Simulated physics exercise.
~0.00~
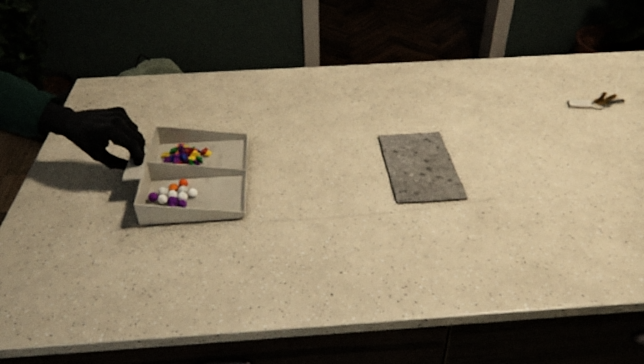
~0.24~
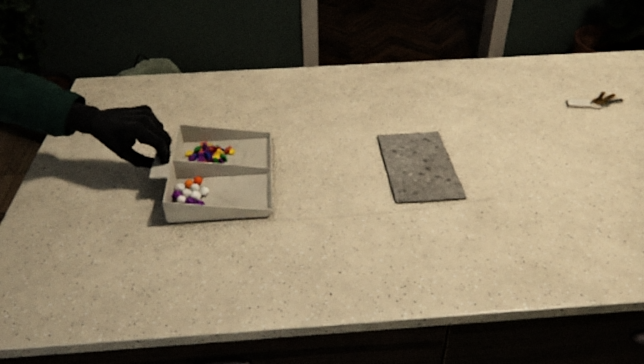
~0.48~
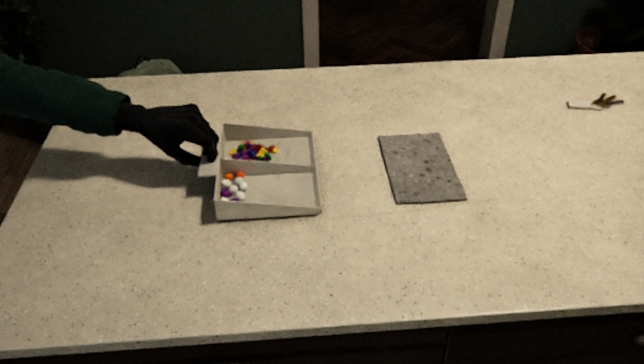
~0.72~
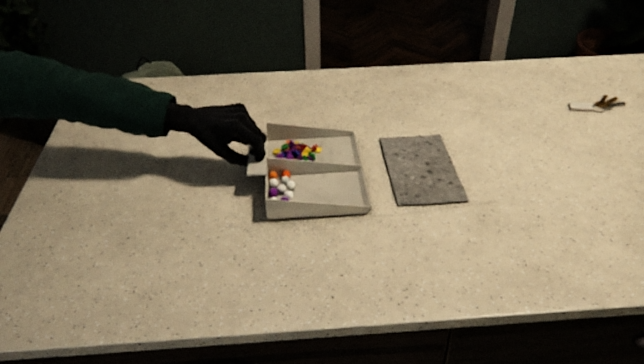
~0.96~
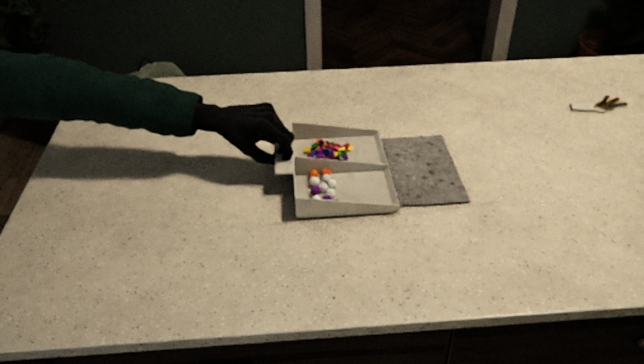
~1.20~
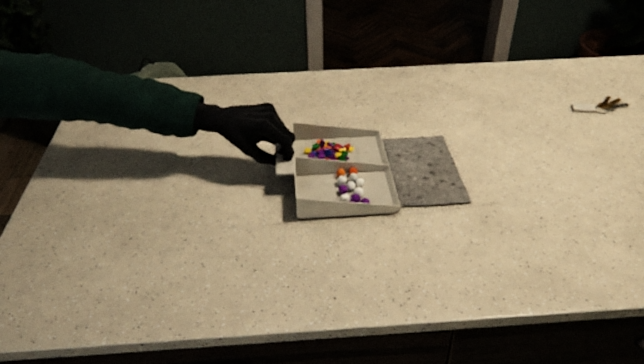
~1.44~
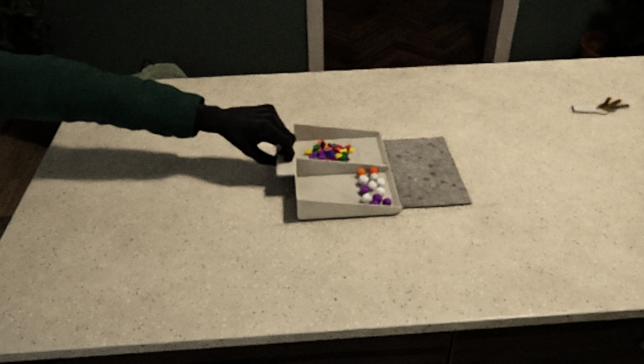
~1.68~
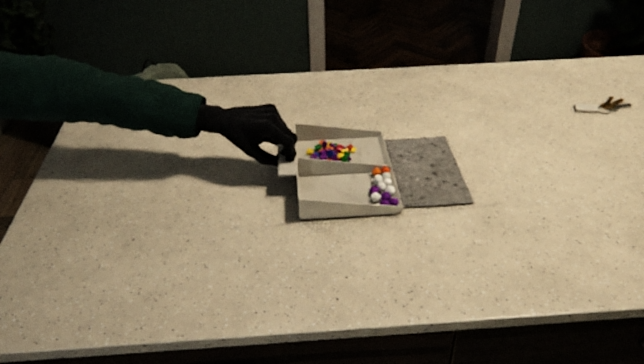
On a pale speckled countertop in a dim room, seen from above at an angle, a dark-gloved hand in a green sleeve holds a light grey divided tray at the left. The far section holds small multicoloured pieces, and the near one holds white, purple and orange pieces. The hand pushes the tray rightward until it stops against a flat grey slab. The near pieces then roll on towards the low front rim, while the far pieces stay almost where they are. At the end the near pieces rest gathered at the rim, and both handfuls remain inside.
